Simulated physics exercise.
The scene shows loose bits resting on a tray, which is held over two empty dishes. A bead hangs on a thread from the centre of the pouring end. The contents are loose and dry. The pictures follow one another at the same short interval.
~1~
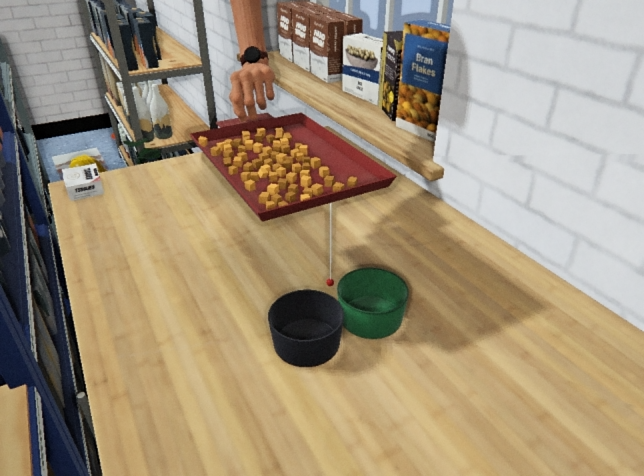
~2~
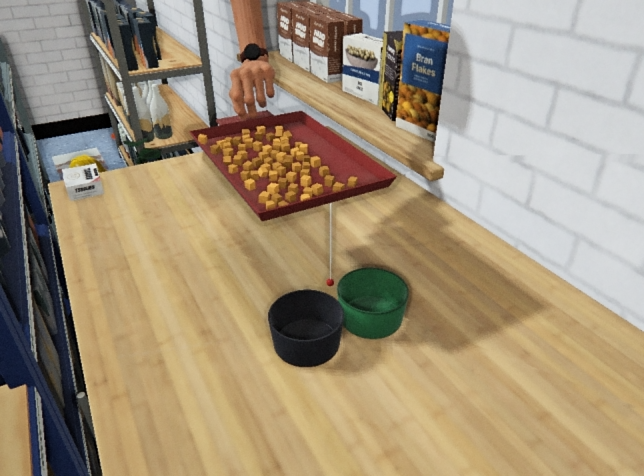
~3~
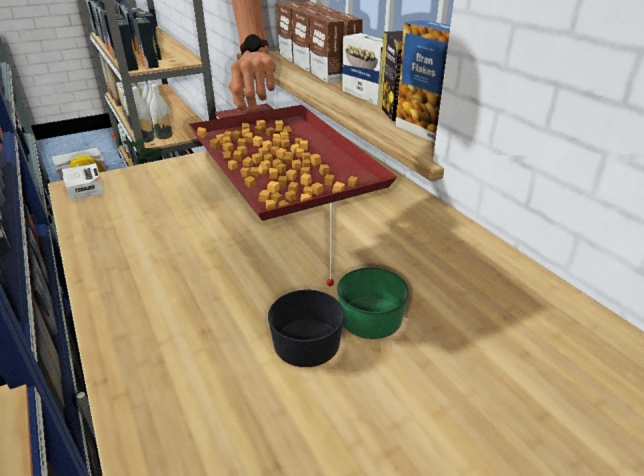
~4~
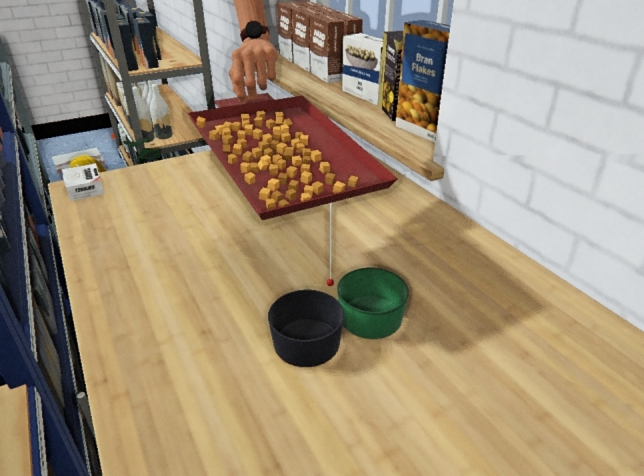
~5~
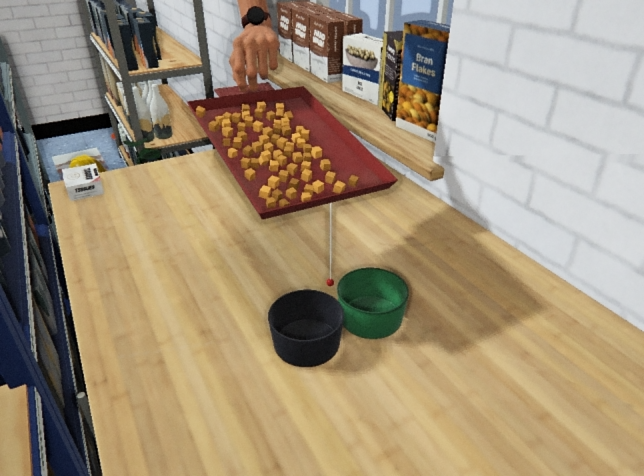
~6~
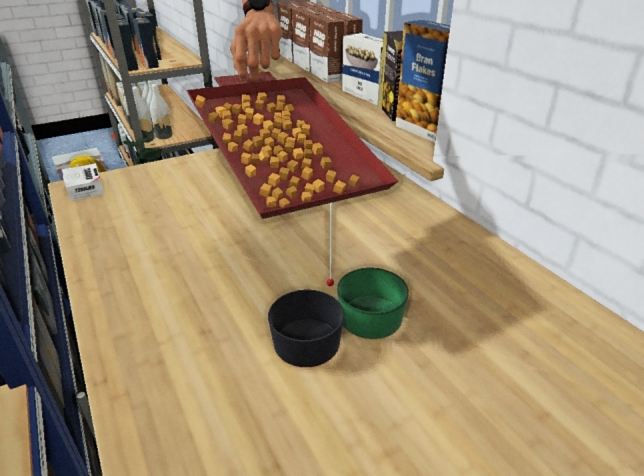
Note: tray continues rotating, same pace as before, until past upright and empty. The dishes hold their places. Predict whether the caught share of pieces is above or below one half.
Above one half.
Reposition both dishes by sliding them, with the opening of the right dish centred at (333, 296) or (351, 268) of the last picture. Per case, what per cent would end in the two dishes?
Respectively 10 percent and 0 percent.
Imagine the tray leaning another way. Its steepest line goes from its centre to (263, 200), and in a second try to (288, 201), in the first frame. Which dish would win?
Place one gives the leftmost dish, place two gives the leftmost dish.
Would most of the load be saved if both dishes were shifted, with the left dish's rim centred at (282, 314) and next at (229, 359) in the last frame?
Taking the tries in order: A minor share, followed by a minor share.
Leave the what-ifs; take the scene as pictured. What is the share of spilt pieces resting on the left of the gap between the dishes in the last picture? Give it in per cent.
I make it about 20 percent or so.
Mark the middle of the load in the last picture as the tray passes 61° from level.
Its middle sits at about pixel (334, 186).
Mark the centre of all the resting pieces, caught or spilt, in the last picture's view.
At about (376, 320), give or take.
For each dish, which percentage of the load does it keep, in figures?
Left dish around 20, right dish around 50, both in a hundred.
Just after the last frame, tray tipped steeply; almost all on the tray; just a few outside both; about a tenth in the air.
A moment on, tray tipped past a quarter turn; roughly a third on the tray; just a few in the left dish; about a tenth in the right dish; about a tenth outside both; roughly half in the air.
Further on, tray tipped past a quarter turn; about a tenth in the left dish; roughly half in the right dish; roughly a third outside both.
When it is over, tray tipped past a quarter turn; about a tenth in the left dish; roughly half in the right dish; roughly a third outside both.
